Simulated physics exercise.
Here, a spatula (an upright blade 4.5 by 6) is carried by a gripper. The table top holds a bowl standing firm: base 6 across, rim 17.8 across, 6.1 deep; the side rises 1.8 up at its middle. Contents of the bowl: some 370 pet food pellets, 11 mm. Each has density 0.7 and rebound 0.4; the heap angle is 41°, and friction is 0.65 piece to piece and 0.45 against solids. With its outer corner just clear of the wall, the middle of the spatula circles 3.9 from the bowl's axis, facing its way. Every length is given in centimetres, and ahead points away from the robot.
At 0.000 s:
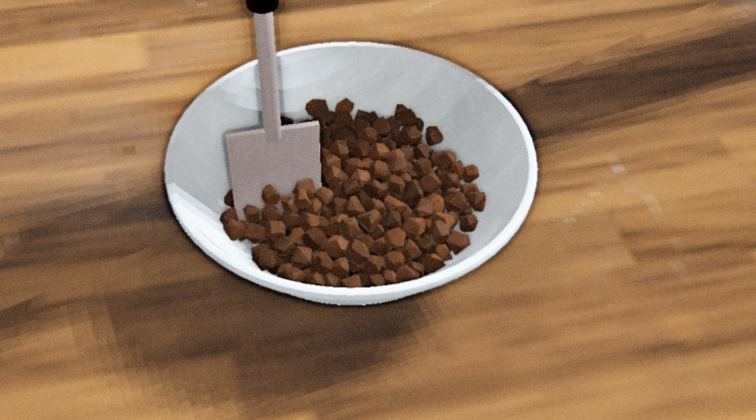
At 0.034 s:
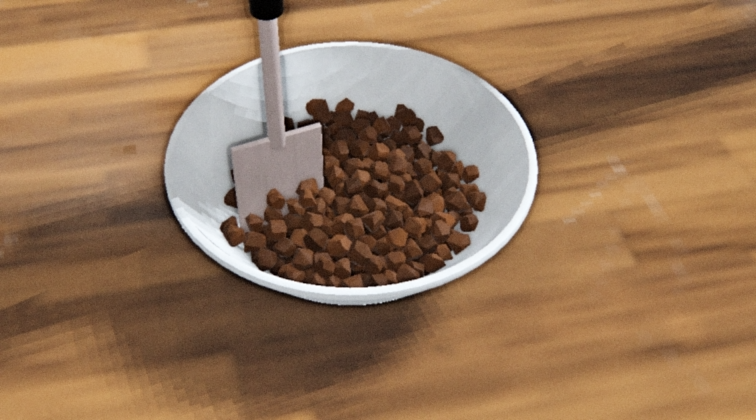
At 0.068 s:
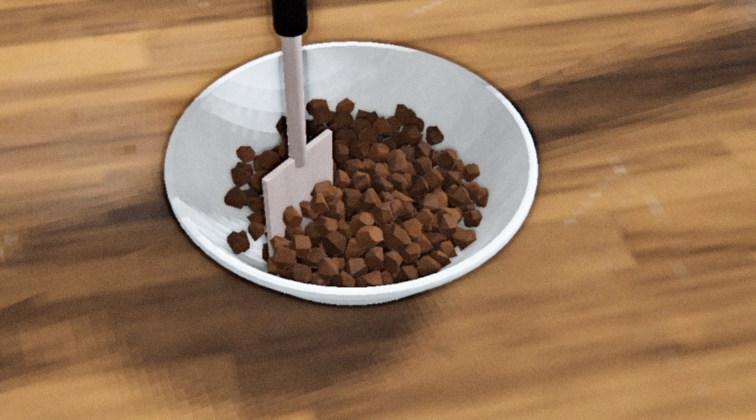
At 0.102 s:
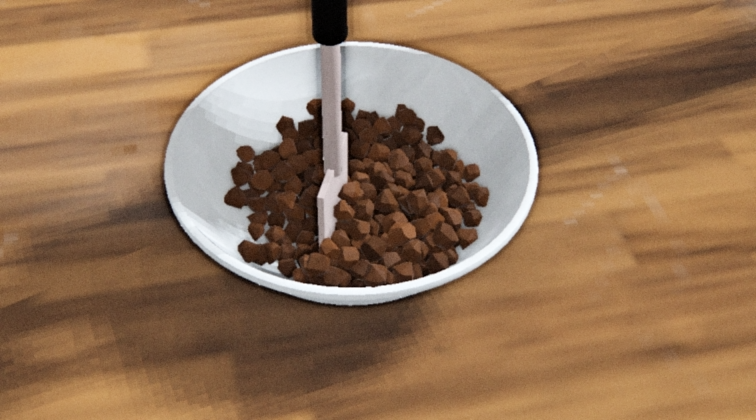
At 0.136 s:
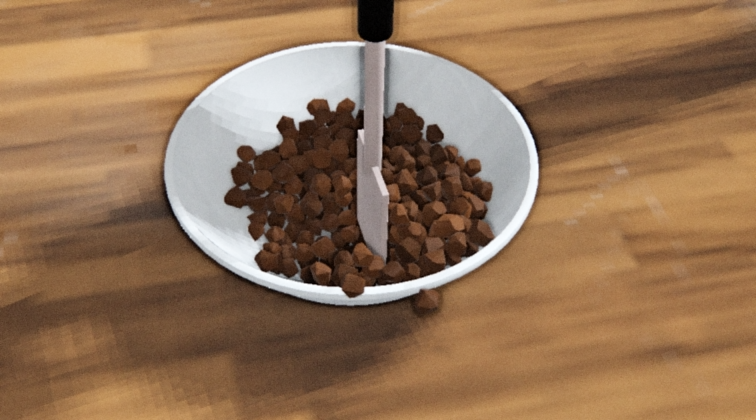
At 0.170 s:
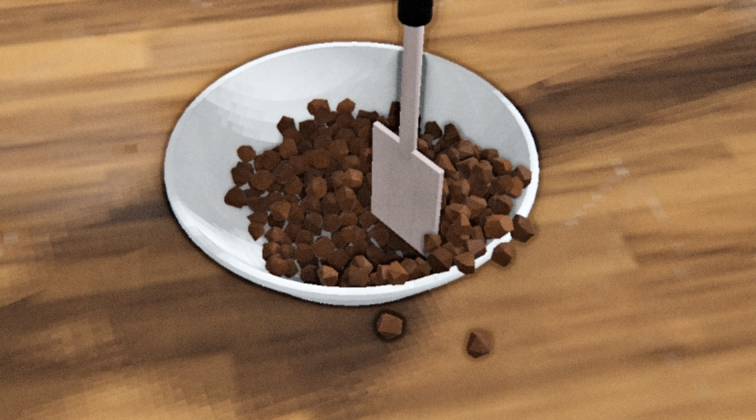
A flat spatula sweeping left to right through brown pellets in a white bowl, turning as it pushes a few over the rim.
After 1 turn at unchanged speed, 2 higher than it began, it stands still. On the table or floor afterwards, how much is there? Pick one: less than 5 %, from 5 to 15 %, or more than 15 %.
More than 15 %.
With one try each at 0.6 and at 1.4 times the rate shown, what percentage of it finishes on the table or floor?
Some 10 and 30 per cent.
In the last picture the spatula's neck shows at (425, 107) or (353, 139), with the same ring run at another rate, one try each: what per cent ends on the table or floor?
First try: Around 25 %; second try: Around 10 %.
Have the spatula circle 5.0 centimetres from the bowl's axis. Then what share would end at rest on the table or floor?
It would be near 5 per cent.
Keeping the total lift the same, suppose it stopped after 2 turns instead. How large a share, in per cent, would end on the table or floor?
About 30 per cent.
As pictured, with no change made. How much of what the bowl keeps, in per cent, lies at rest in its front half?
Around 50 percent of it.
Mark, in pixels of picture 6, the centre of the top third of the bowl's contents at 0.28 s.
About pixel (408, 109).
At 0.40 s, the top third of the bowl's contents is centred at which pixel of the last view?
I'd point to about (284, 130).
After 0.28 s, 209° round, highest piece 10 above the table; 347 in the bowl, 11 on the table or floor, 14 in flight or on the tool.
After 0.40 s, 299° round, highest piece 9 above the table; 319 in the bowl, 37 on the table or floor, 16 in flight or on the tool.
After 0.65 s, 0° round, highest piece 6 above the table; 298 in the bowl, 73 on the table or floor, 1 in flight or on the tool.
After 1.35 s, 0° round, highest piece 6 above the table; 298 in the bowl, 74 on the table or floor.
At rest, 298 in the bowl, 74 on the table or floor. That is 20 % on the table or floor.
